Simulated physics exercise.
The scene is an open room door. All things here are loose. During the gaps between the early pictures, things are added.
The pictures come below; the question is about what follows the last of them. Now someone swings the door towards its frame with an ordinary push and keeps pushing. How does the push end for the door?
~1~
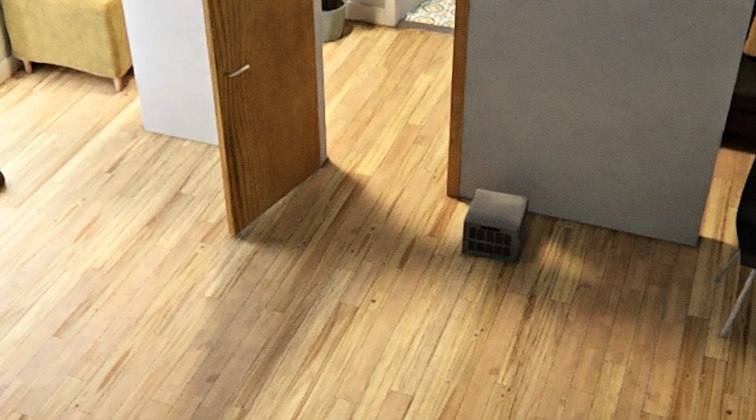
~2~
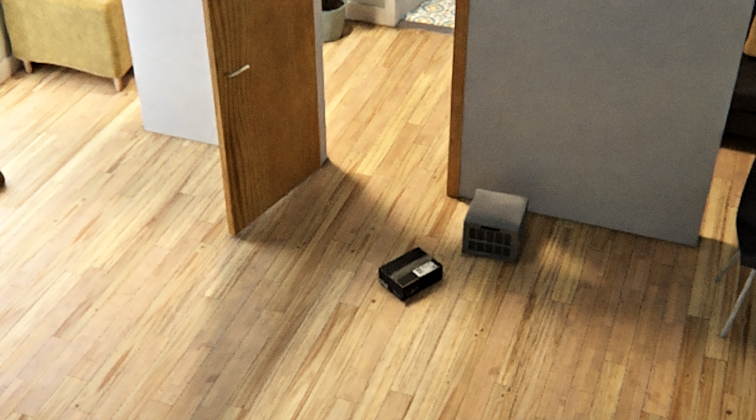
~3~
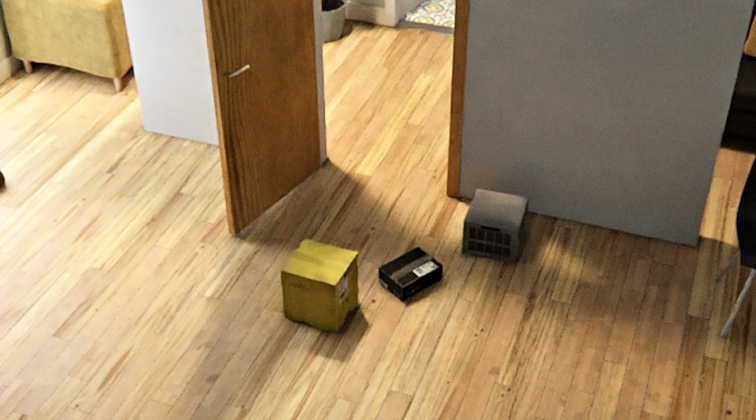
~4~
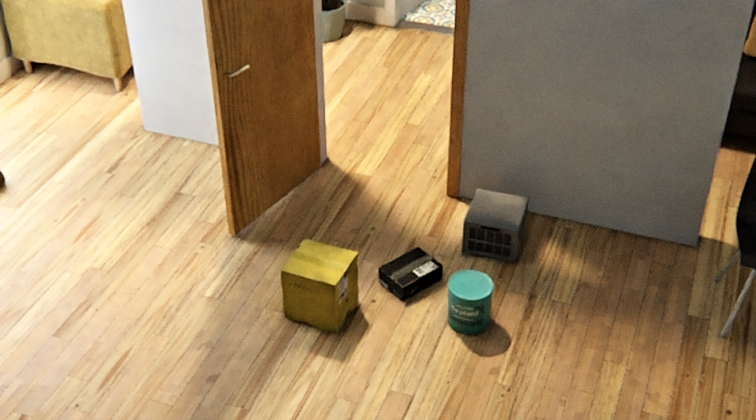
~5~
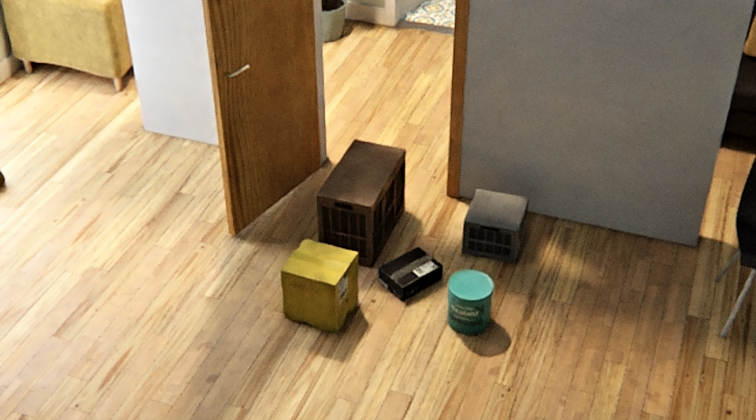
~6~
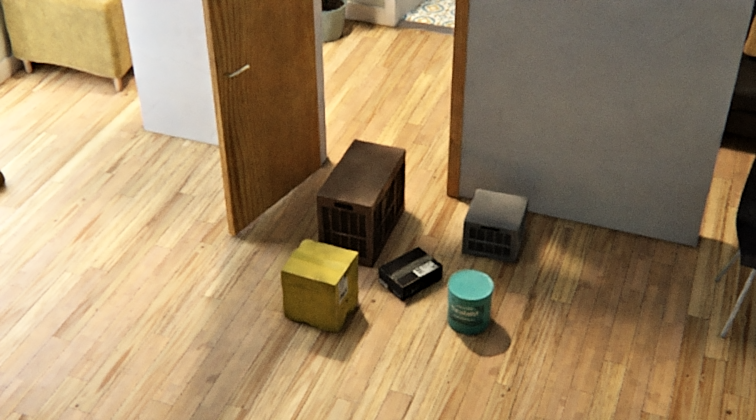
The door comes to a stop before the frame.
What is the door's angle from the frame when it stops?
Near 65° open.
Then, 0.60 s past the last view, door 89° open.
Then, 0.90 s past the last view, door 73° open.
Finally, door 65° open; all 5 still in place. Final places as the last picture's camera would see them, brown chest near (366, 202).
